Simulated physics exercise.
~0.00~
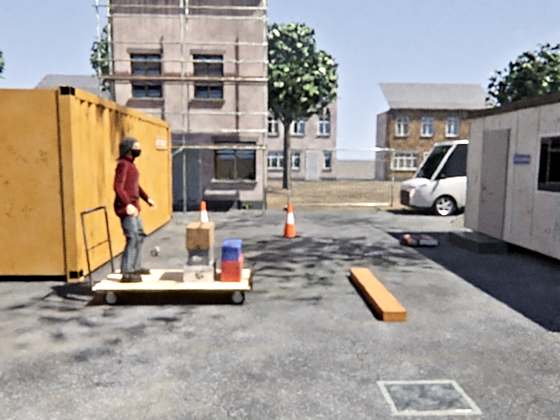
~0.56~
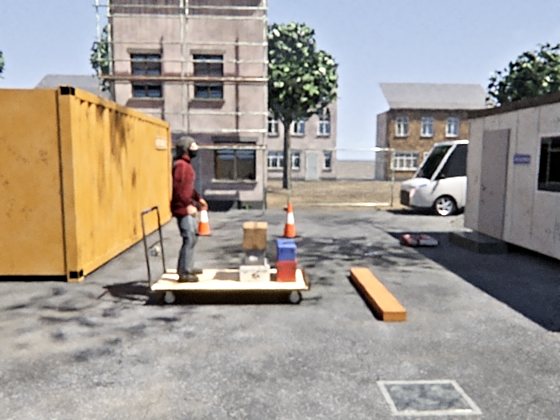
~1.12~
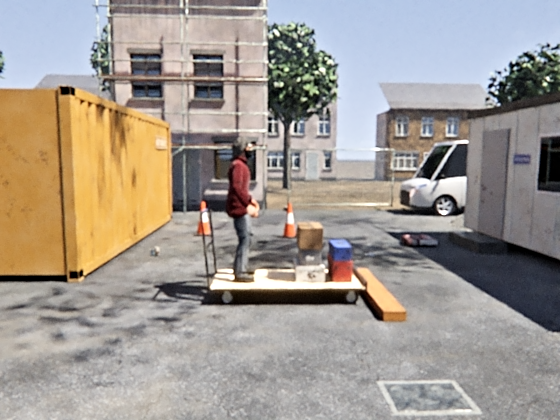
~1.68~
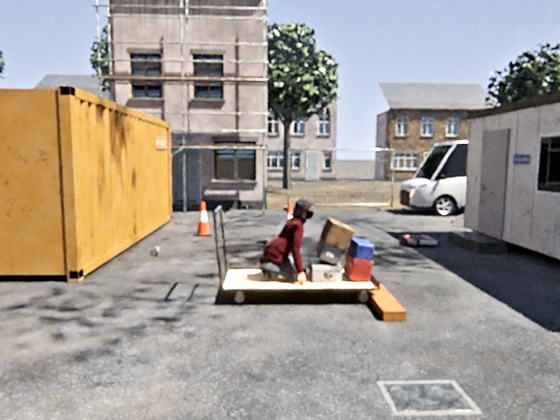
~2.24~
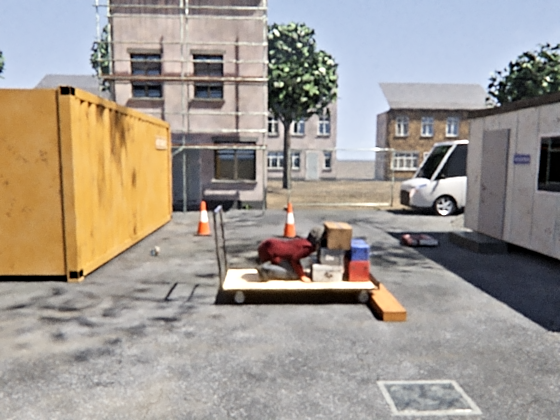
A person in a dark red top and dark cap stands on a flat cart rolling to the right across a sunlit grey yard, seen from the side by a still camera. Ahead of the rider sit a brown carton on a pale box and a blue box on a red one. A yellow container stands at left, with orange cones, a scaffolded building and a white van behind. The cart reaches an orange kerb and stops. The rider drops and pitches forward toward the boxes, which tilt slightly. Finally the rider lies slumped against them, everything still on the deck.
